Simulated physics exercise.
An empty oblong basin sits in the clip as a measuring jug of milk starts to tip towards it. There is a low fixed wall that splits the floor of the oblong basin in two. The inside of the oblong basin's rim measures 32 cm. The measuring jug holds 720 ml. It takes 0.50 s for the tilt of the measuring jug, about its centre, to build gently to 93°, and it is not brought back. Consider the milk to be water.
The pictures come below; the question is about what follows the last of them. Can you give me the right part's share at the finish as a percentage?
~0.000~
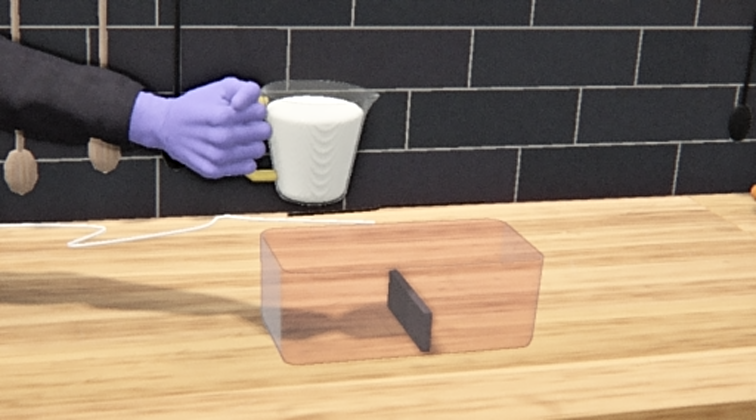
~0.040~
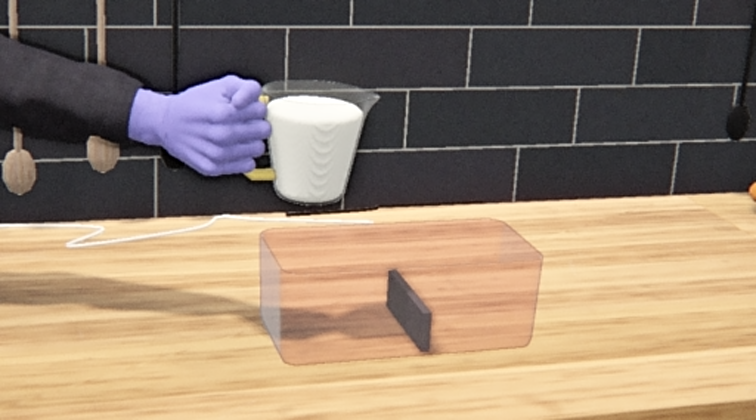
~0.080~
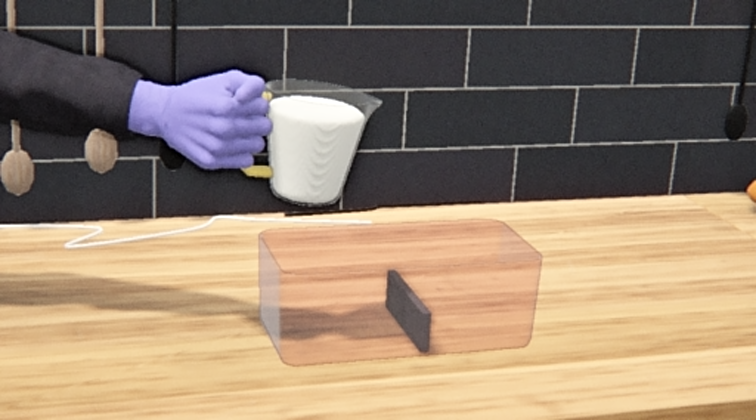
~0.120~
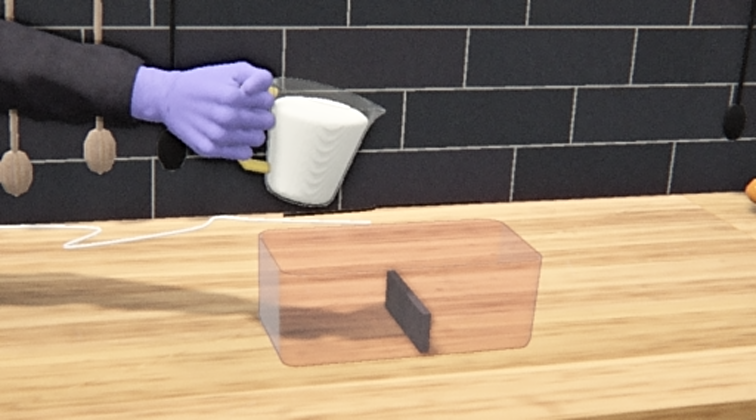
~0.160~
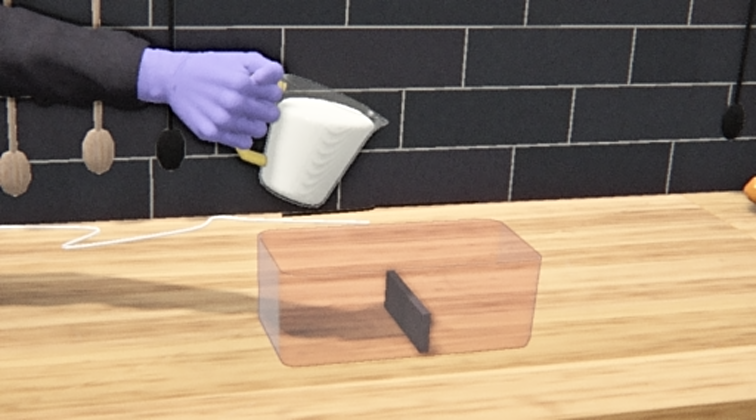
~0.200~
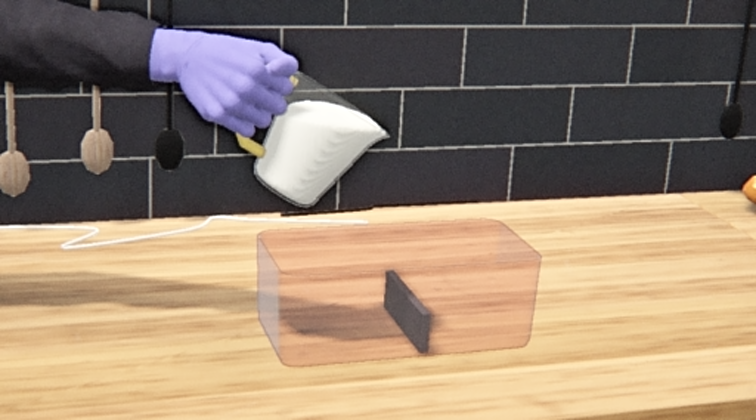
Sure, about 66 percent.
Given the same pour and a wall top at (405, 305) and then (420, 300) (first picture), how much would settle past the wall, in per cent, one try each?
Roughly 75 per cent, then 45 per cent.
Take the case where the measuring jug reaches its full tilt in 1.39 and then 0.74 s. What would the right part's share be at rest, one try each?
Respectively about 75 and 70 percent.
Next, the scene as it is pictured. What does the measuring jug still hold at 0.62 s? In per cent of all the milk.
What remains is about 18 percent of it all.
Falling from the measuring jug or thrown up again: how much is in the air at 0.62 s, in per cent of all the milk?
Around 18 percent of the liquid.
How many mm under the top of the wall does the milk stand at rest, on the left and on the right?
Looks like roughly 44 mm on the left and roughly 28 mm on the right.
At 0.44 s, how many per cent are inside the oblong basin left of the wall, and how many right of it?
I'd say some 1 in a hundred on the left and 20 on the right.
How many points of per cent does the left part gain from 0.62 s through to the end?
Roughly 14 per cent.
Then, 0.44 s in, the tilt is 90° and 51 per cent is still to pour, 1 is left of the wall and 19 right of it.
Then, 0.62 s in, the tilt is 93° and 17 per cent is still to pour, 17 is left of the wall and 48 right of it.
Then, 0.80 s in, the tilt is 93° and 4 per cent is still to pour, 24 is left of the wall and 65 right of it.
Then, 1.00 s in, the tilt is 93° and 1 per cent is still to pour, 30 is left of the wall and 66 right of it.
Finally, 31 per cent lies left of the wall, 66 right of it and 3 outside.
